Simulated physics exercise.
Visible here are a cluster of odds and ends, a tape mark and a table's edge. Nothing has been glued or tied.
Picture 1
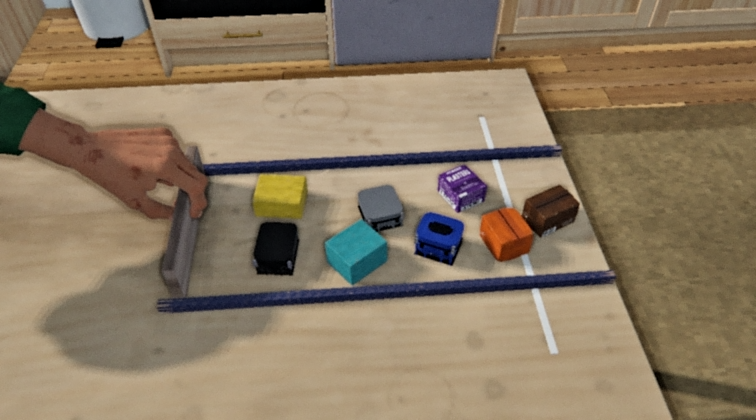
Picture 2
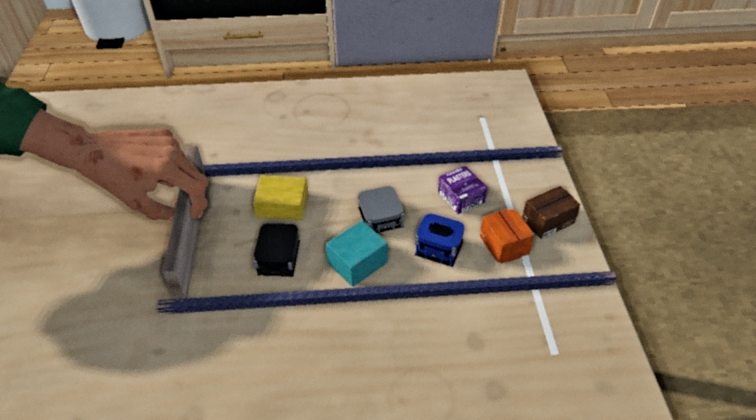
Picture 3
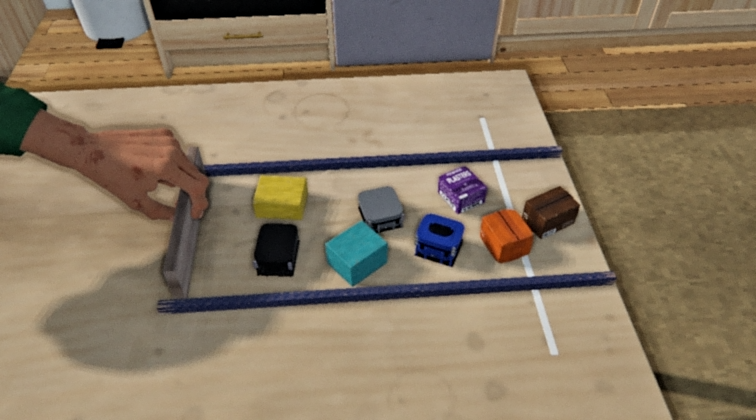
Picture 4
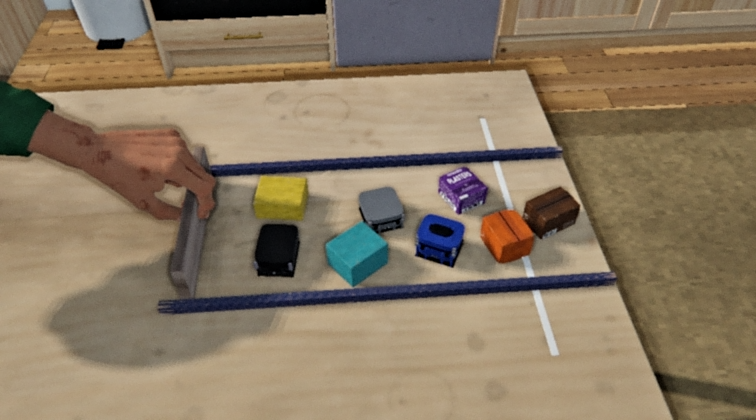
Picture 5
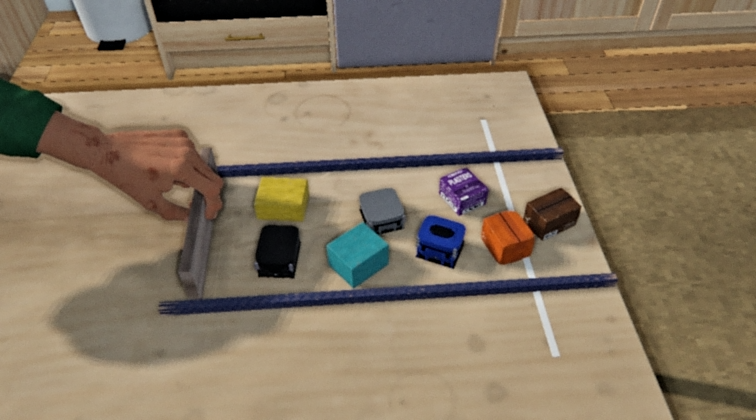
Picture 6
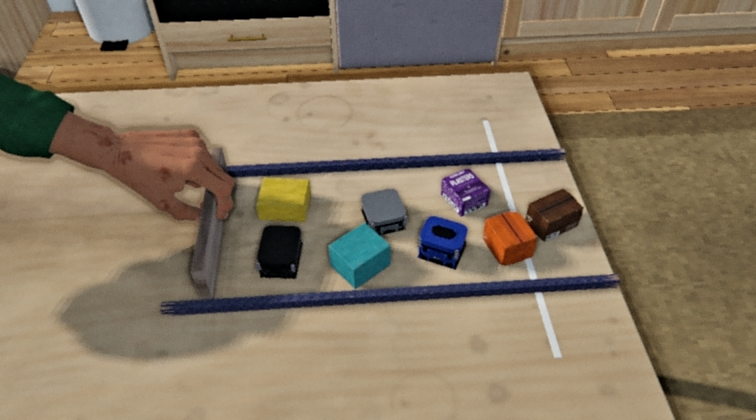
Hand sliding a grey board slowly rightward between two dark rails, towards small coloured boxes that stay still on a wooden table.
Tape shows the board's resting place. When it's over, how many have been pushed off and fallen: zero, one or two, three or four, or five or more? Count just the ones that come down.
Missing: Three up to four.
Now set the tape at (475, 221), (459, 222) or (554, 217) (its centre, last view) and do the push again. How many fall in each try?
The counts would be 1, 1 and 6.
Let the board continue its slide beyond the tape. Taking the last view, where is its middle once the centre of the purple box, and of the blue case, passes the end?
(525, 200) and then (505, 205), give or take.
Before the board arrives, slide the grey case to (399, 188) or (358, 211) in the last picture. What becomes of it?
At the first spot it remains in place, and at the second it remains in place.
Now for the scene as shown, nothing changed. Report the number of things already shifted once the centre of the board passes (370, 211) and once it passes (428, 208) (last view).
One spot: 6. Other spot: 8.
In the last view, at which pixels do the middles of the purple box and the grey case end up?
Result: One at about (571, 176), the other at about (577, 210).
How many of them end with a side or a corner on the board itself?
2 end up touching it.
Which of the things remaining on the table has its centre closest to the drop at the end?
The purple box is foremost.
Early on, none off yet; brown box at rest near (554, 215); orange box at rest near (509, 238); purple box at rest near (465, 192).
A while later, none off yet; brown box travelled a little near (565, 211); orange box travelled about its own width near (537, 230); purple box moving near (475, 189).
Further along, one off so far; brown box in the air near (580, 304); orange box travelled well along near (590, 206); purple box travelled well along near (530, 178).
Finally, the number that fall off is three or four; lost, blue case, orange box and brown box.
